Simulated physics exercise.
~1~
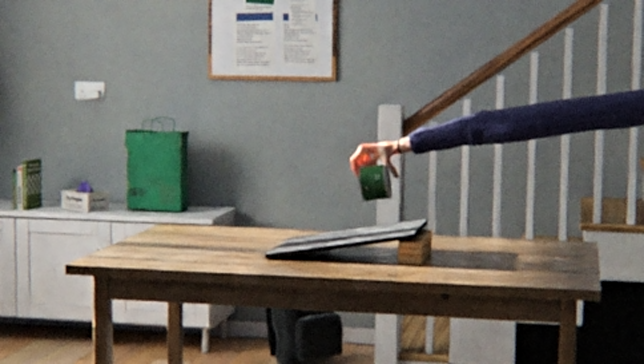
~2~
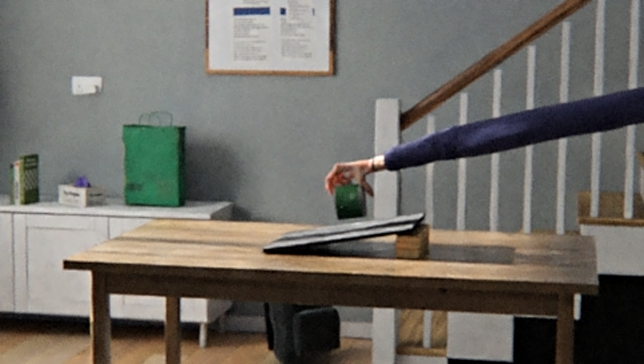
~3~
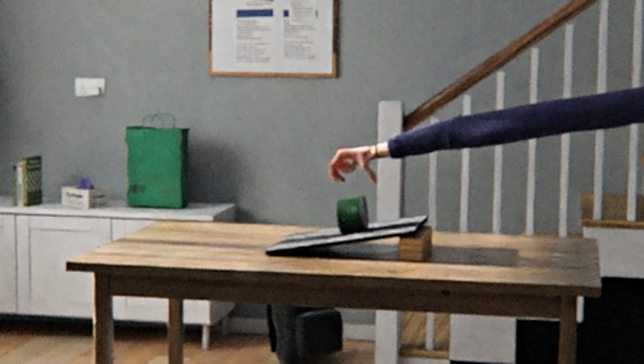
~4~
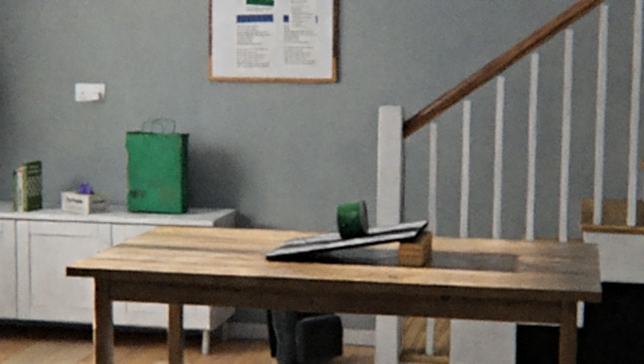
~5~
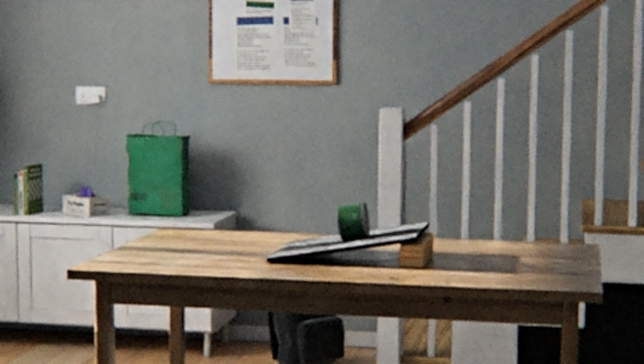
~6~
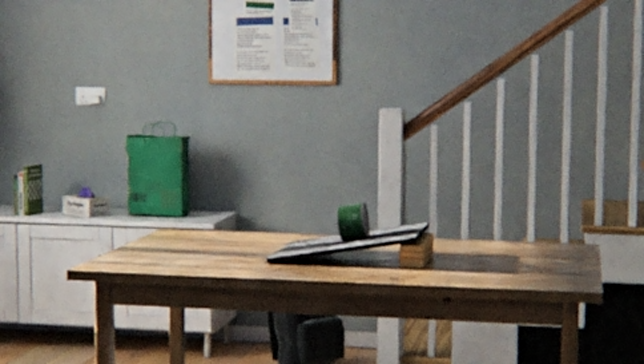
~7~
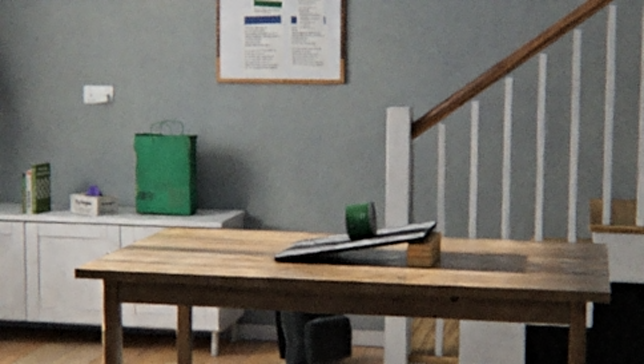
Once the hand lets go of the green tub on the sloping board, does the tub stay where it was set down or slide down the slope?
The green tub stays where it was set down, resting on the sloping board after the hand has gone.
